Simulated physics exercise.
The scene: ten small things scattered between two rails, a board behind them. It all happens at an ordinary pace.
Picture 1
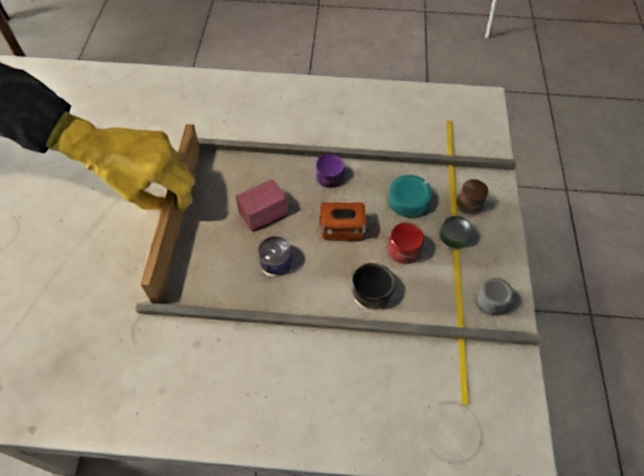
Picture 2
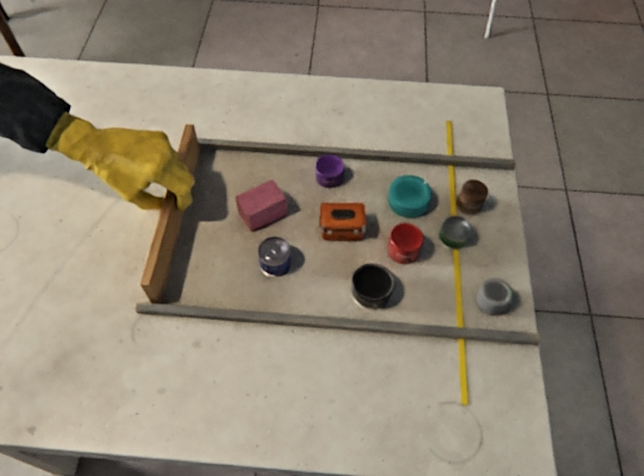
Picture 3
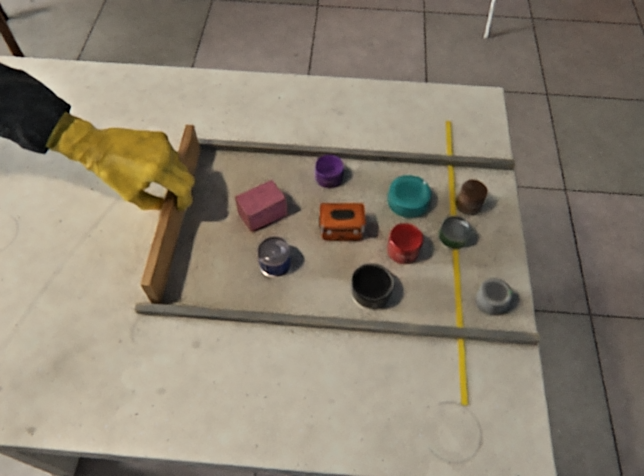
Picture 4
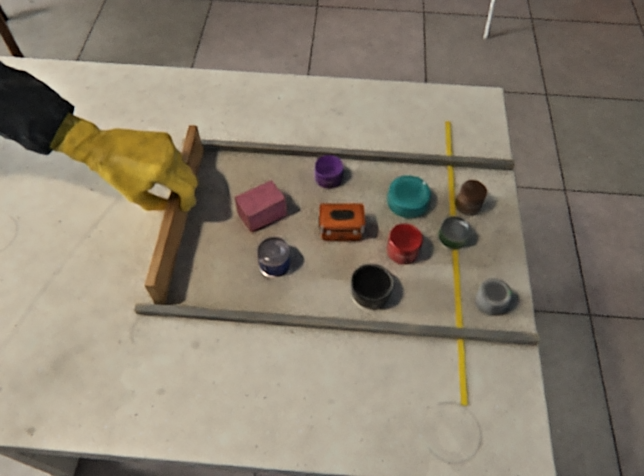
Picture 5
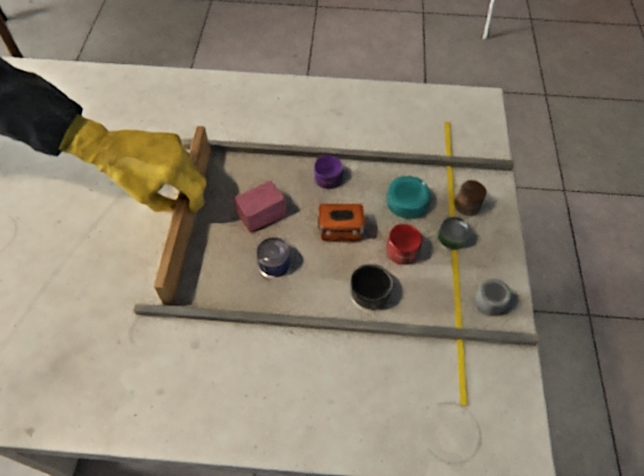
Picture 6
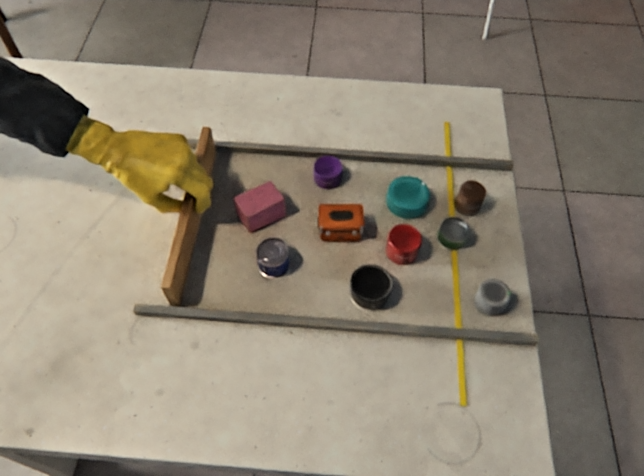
The clip shows ten small objects, including lids, tubs and pots, scattered between two rails on a table crossed by yellow tape, as a yellow-gloved hand holds a wooden board still, then slides it slightly right toward them.
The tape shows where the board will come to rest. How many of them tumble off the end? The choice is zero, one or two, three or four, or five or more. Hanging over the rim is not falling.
Outcome: The number that fall off is one or two.
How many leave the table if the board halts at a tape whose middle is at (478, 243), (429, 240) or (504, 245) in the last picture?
Down on the floor: 3, 0 and 6.
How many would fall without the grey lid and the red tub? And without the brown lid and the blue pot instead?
1 in the first case, 0 in the second.
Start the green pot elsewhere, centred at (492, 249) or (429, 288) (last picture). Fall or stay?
Place by place, it stays on; is kept.
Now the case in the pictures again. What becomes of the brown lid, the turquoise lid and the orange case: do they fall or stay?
The brown lid tumbles off; the turquoise lid survives; the orange case does not fall.
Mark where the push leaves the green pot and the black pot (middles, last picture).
Near (500, 231) and (481, 307).
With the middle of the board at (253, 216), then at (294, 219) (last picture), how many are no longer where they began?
By then 1, and 3.
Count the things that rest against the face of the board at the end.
The number is 5.
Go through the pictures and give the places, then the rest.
The first picture shows grey lid (494, 296); brown lid (472, 197); green pot (455, 233); board (174, 208); tape (456, 240).
The second picture shows brown lid (472, 197); purple tub (330, 171).
The third picture shows green pot (455, 233); orange case (342, 222).
The fourth picture shows grey lid (493, 297); red tub (404, 244).
The fifth picture shows brown lid (471, 198); blue pot (273, 258).
The sixth picture shows grey lid (492, 298); brown lid (470, 198); green pot (453, 234); board (192, 211); tape (453, 241).
A little later, none off yet; grey lid at rest near (492, 298); brown lid at rest near (470, 198); green pot at rest near (453, 234).
When it is over, the number that fall off is one or two; down, brown lid.
